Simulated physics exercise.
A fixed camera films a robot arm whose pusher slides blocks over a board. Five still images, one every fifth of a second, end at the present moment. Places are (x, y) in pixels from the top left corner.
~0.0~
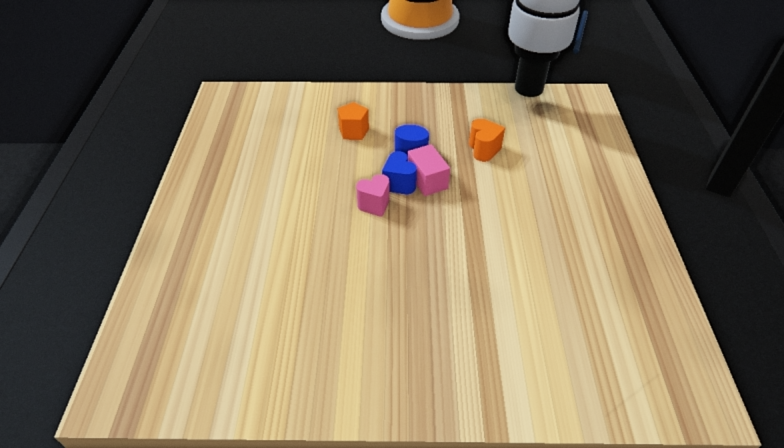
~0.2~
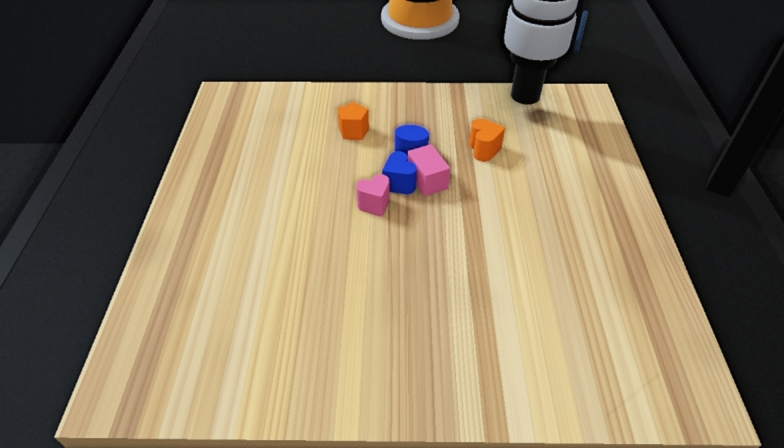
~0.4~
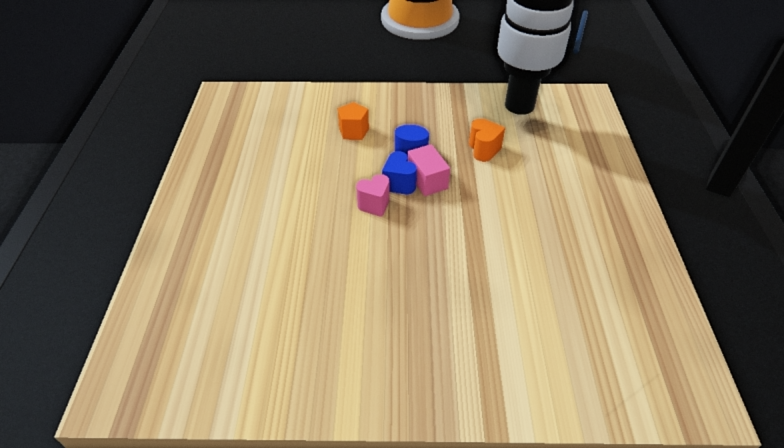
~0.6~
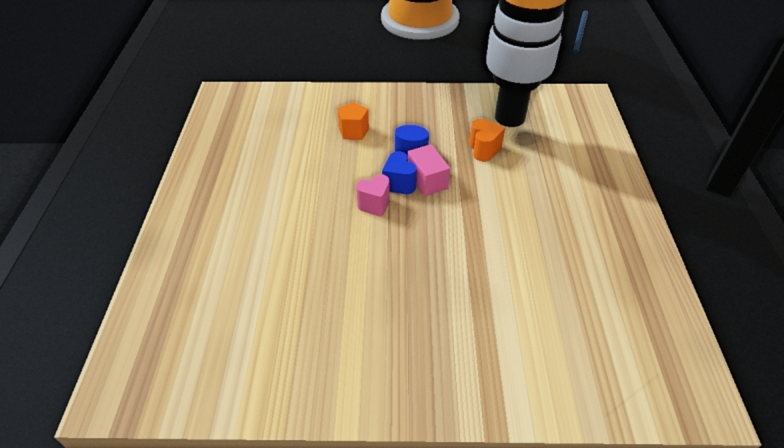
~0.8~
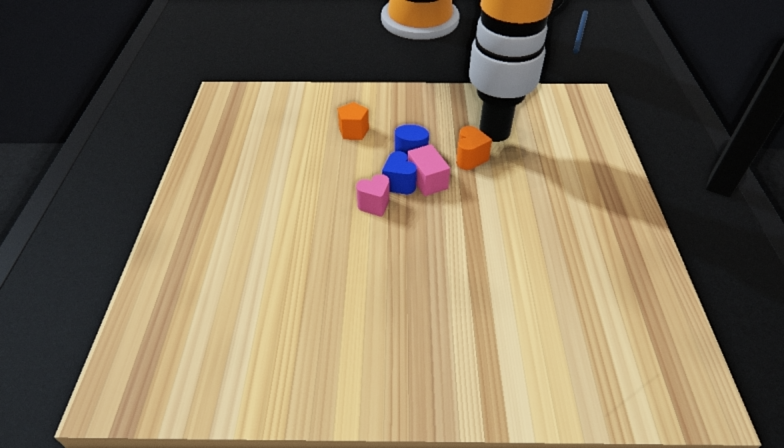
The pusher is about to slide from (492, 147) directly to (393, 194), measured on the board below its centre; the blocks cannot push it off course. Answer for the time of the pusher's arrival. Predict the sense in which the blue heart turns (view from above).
It spins clockwise.
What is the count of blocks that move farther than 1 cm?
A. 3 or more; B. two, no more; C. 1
A
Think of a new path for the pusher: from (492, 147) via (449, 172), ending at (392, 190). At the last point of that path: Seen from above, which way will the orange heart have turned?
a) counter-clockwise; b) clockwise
The one that fits is a, counter-clockwise.
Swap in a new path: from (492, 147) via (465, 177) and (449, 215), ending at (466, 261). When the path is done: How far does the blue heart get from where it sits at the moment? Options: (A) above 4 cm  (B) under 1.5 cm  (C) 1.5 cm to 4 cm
That would be C.
On the path given first. One third of the way, pusher at (462, 147); blue heart at (388, 167), turned 20° clockwise; pink oblong block at (417, 169), turned 15° clockwise; orange heart at (441, 155), turned 20° anticlockwise.
Two thirds of the way, pusher at (428, 162); pink heart at (353, 193), turned 80° anticlockwise; blue heart at (364, 171), turned 75° clockwise; pink oblong block at (387, 189), turned 15° clockwise; orange heart at (412, 175), turned 25° anticlockwise.
At the end, pusher at (393, 179); pink heart at (323, 201), turned 110° anticlockwise; blue heart at (357, 173), turned 105° clockwise; blue elliptical block not moved; pink oblong block at (357, 211); orange heart at (381, 195), turned 30° anticlockwise.
